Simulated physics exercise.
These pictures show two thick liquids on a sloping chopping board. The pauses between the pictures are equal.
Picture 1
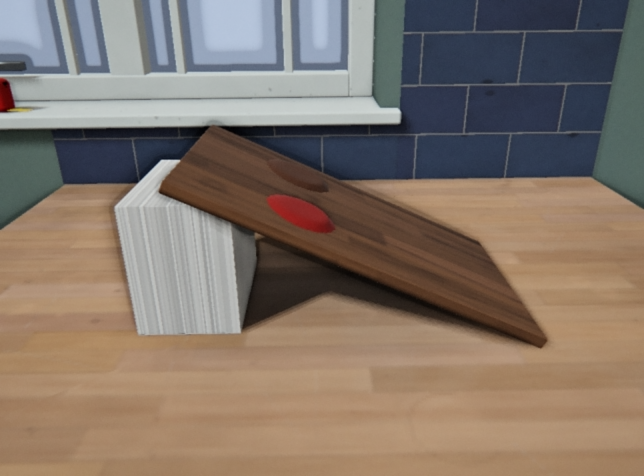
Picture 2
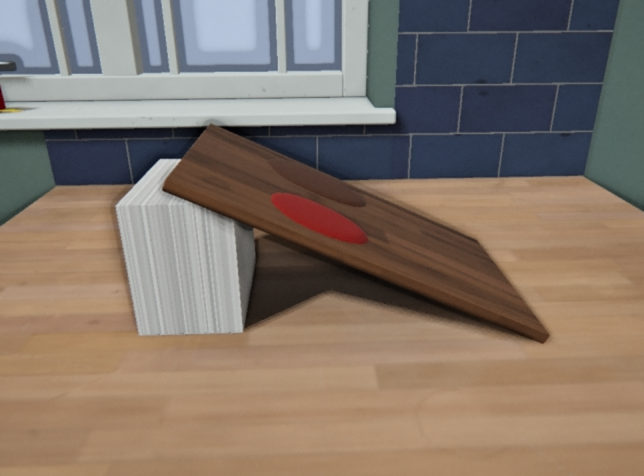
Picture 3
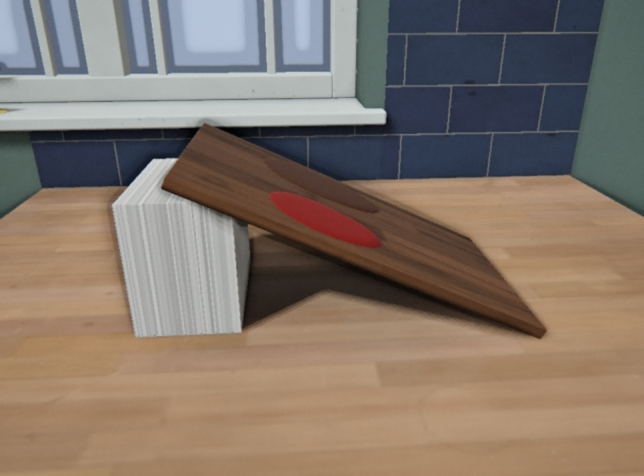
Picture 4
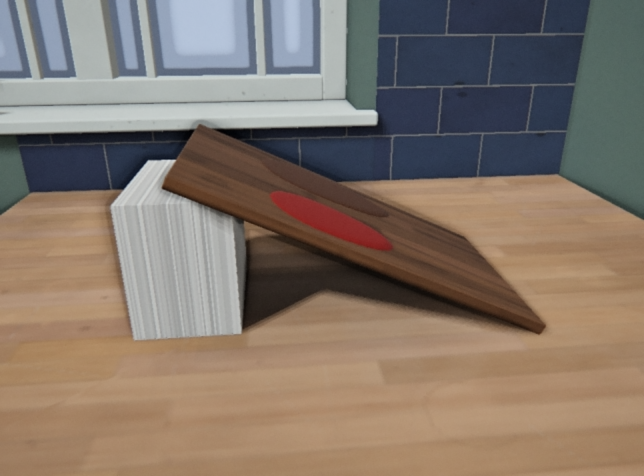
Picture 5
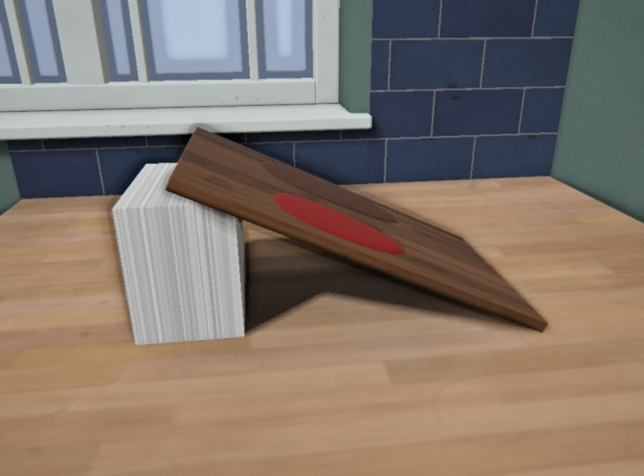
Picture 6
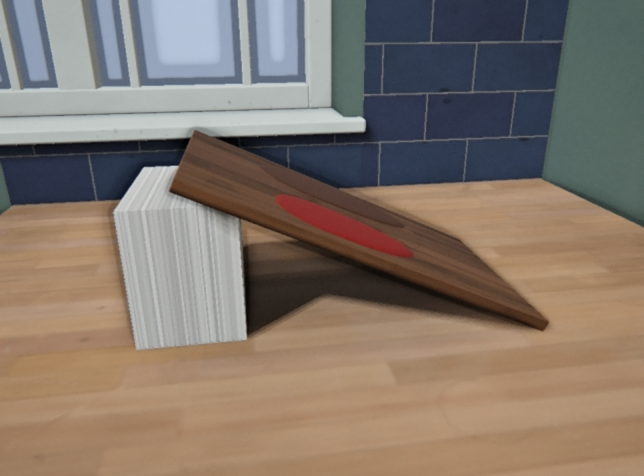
Red and brown liquids ooze slowly down a sloping wooden board propped on a white block.
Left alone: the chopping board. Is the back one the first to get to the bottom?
Yes.
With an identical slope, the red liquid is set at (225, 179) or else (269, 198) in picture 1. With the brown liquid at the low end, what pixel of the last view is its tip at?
On the first go it would be around (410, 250), and on the second go around (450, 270).
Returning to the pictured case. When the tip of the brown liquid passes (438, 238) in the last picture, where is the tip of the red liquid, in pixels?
The leading point is at about (443, 263).
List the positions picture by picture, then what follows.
The first frame shows tip of the red liquid half way down; tip of the brown liquid (320, 183) half way down.
The second frame shows tip of the red liquid (360, 233) half way down; tip of the brown liquid half way down.
The third frame shows tip of the red liquid half way down; tip of the brown liquid (371, 205) half way down.
The fourth frame shows tip of the red liquid (385, 241) half way down; tip of the brown liquid three quarters of the way down.
The fifth frame shows tip of the red liquid half way down; tip of the brown liquid (390, 216) three quarters of the way down.
The sixth frame shows tip of the red liquid (404, 248) three quarters of the way down; tip of the brown liquid three quarters of the way down.
Next, the red liquid is three quarters of the way down; the brown liquid is three quarters of the way down.
After that, the red liquid is three quarters of the way down; the brown liquid is close to the edge.
Finally, the red liquid is three quarters of the way down; the brown liquid is at the low edge.
